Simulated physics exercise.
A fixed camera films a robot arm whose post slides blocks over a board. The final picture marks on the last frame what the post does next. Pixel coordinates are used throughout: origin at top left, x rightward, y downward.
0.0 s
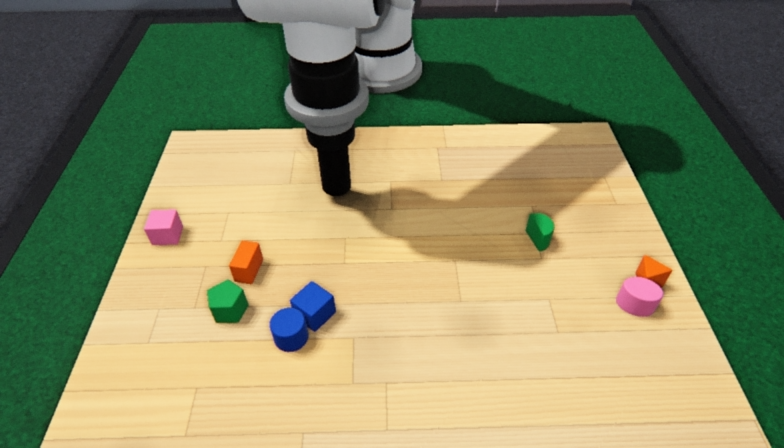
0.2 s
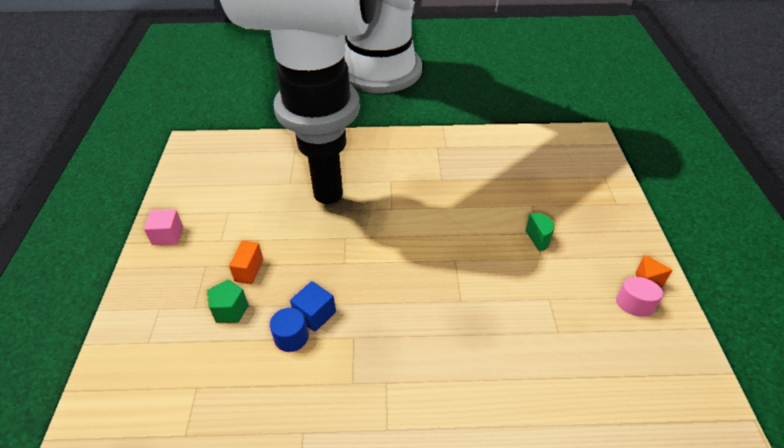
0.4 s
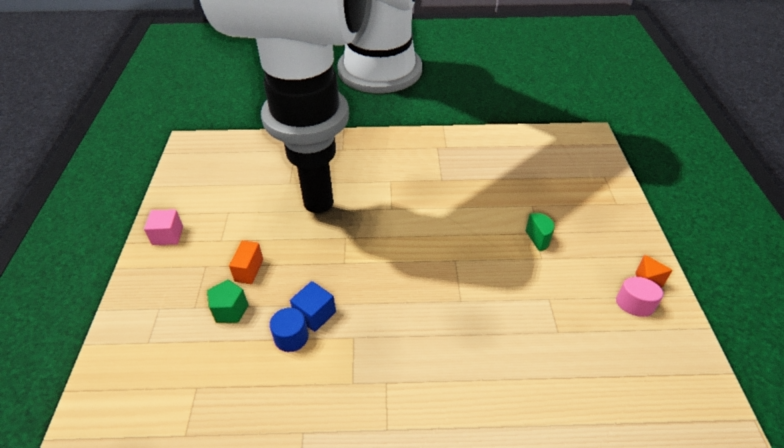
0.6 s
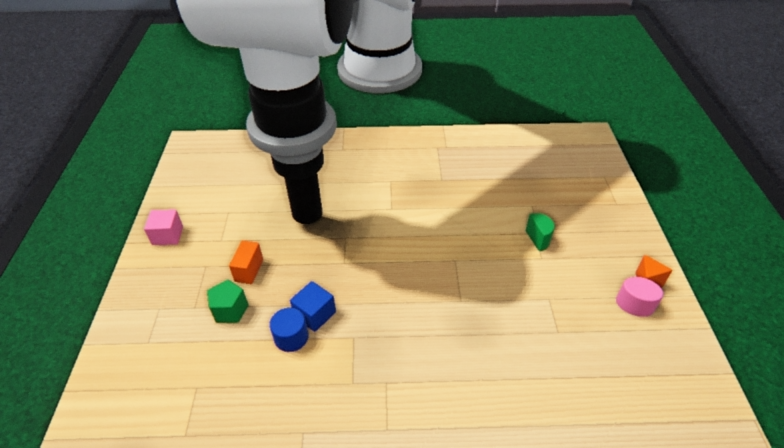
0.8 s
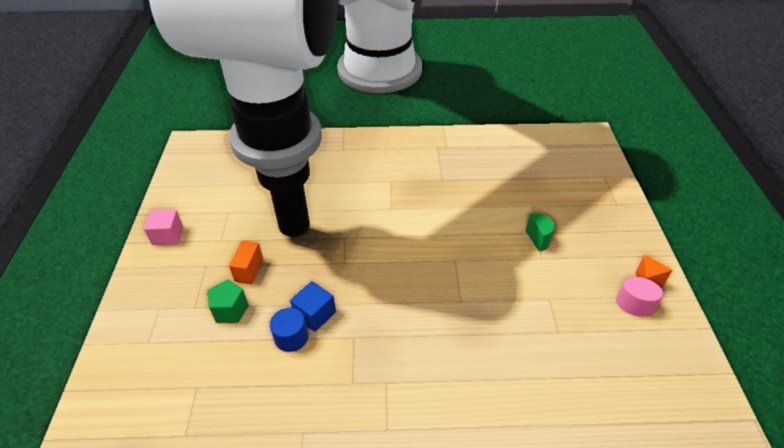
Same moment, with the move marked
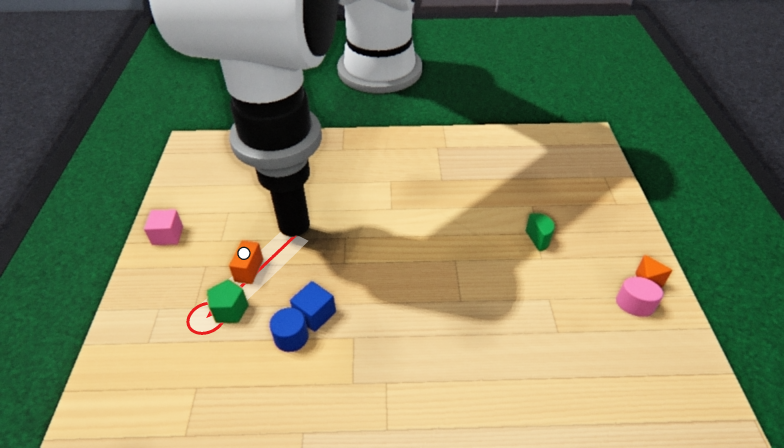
Robot arm with a black post moving slowly left and toward the viewer over a wooden board, the scattered coloured blocks staying still.
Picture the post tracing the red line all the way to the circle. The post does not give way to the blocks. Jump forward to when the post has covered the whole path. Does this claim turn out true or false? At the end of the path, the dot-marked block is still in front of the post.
Answer: False.
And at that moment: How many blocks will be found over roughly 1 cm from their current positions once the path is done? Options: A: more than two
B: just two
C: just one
Choice B: Just two.
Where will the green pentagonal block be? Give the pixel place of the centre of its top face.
Put as a pixel place, it's (201, 332).
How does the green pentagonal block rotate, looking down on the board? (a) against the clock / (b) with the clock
The answer is a.
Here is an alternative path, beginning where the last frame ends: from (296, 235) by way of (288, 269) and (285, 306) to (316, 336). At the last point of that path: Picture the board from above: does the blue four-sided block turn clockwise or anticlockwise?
The block turns counter-clockwise.
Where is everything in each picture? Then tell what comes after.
Tip of the post (337, 187), middles of tops, green pentagonal block (224, 294), orange rectangle (244, 253), blue cylinder (287, 321), in the first picture.
Post (328, 194), nothing pushed, in the second picture.
Post (319, 203), nothing pushed, in the third picture.
Post (307, 214), nothing pushed, in the fourth picture.
Post (294, 226), green pentagonal block (224, 294), orange rectangle (244, 253), blue cylinder (287, 321), in the fifth picture.
The line goes from (296, 235) to (206, 318); the dot is on the orange rectangle.
What follows on the original path. One third of the way, post (266, 252); orange rectangle (232, 263).
Two thirds of the way, post (236, 279); green pentagonal block (220, 299), turned 15° anticlockwise; orange rectangle (205, 272), turned 20° anticlockwise.
At the end, post (202, 309); green pentagonal block (201, 332), turned 70° anticlockwise; orange rectangle (191, 278), turned 30° clockwise; blue cylinder unmoved.
